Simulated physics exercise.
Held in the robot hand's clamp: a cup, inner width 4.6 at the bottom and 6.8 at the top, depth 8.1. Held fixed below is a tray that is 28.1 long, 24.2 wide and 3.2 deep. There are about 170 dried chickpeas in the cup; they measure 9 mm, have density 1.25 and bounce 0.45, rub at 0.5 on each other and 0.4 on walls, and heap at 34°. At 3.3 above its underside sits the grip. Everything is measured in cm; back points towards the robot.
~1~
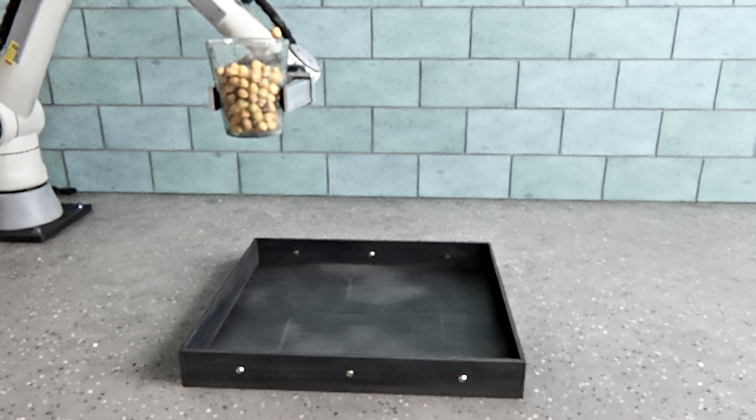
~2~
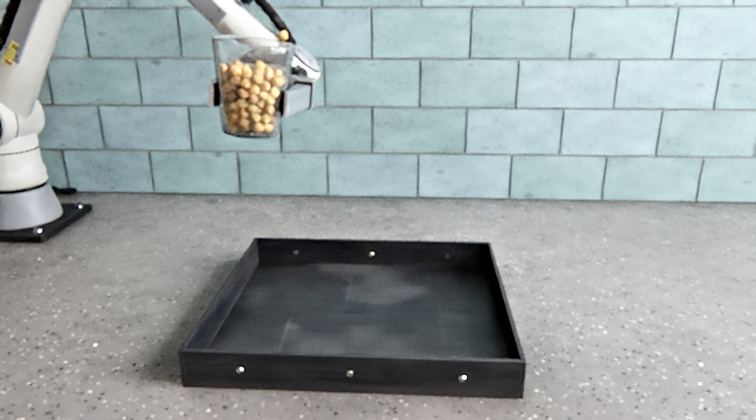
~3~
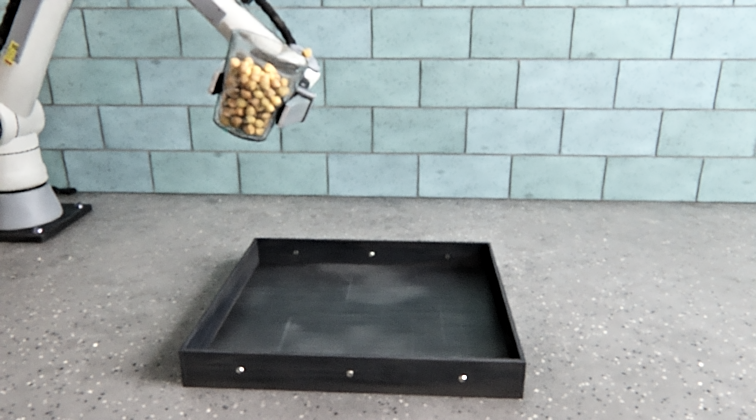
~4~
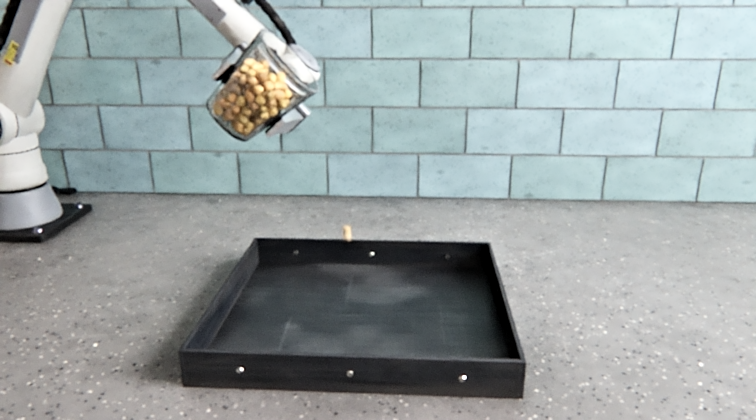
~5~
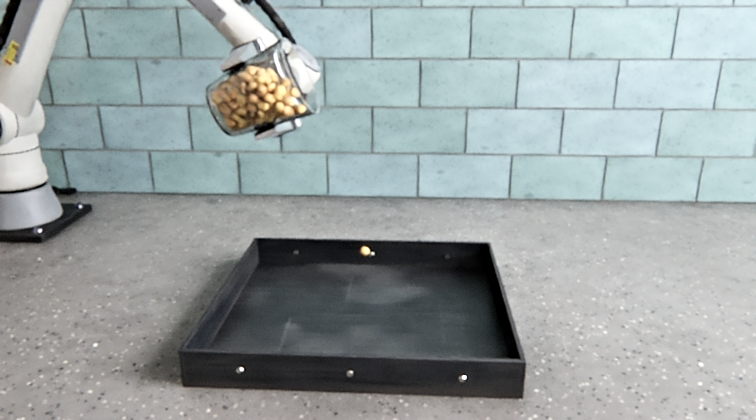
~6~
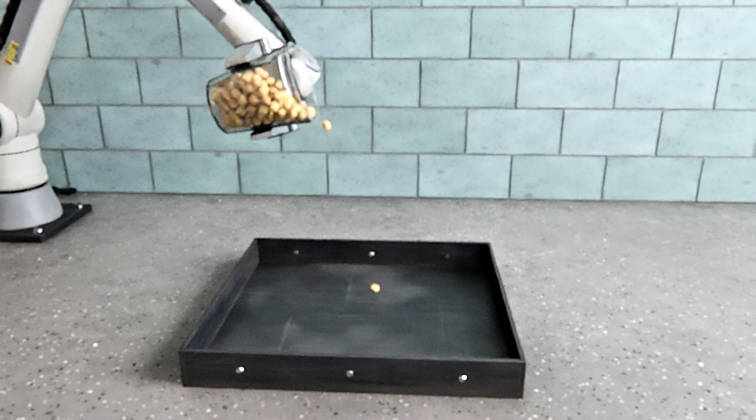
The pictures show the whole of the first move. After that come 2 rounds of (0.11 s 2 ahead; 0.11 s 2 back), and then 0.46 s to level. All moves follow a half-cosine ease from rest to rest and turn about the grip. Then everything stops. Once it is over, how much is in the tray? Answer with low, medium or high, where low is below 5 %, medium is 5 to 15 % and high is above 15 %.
High.
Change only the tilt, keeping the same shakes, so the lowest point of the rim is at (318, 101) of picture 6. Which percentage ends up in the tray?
Around 0 in a hundred.
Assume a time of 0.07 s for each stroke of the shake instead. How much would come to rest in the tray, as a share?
The share would be near 40 %.
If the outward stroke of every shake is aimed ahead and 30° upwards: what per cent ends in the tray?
It comes to near 30 percent.
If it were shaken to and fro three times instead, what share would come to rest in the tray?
That would give close to 35 percent.
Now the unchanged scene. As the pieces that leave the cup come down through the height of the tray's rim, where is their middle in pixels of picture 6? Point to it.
Around (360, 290).
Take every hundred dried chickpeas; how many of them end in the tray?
Some 25 in a hundred.
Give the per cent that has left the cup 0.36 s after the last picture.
So far around 10 % is out.
Then, 0.36 s on, tilted 74° forward, highest piece 24 above the table; 158 in the cup, 10 in the tray, 5 in flight or on a rim.
Then, 0.72 s on, tilted 25° forward, highest piece 26 above the table; 132 in the cup, 41 in the tray.
Then, 1.10 s on, level, highest piece 26 above the table; 132 in the cup, 41 in the tray.
Then, 2.15 s on, level, highest piece 26 above the table; 132 in the cup, 41 in the tray.
In the end, 132 in the cup, 41 in the tray. That is 24 % in the tray.
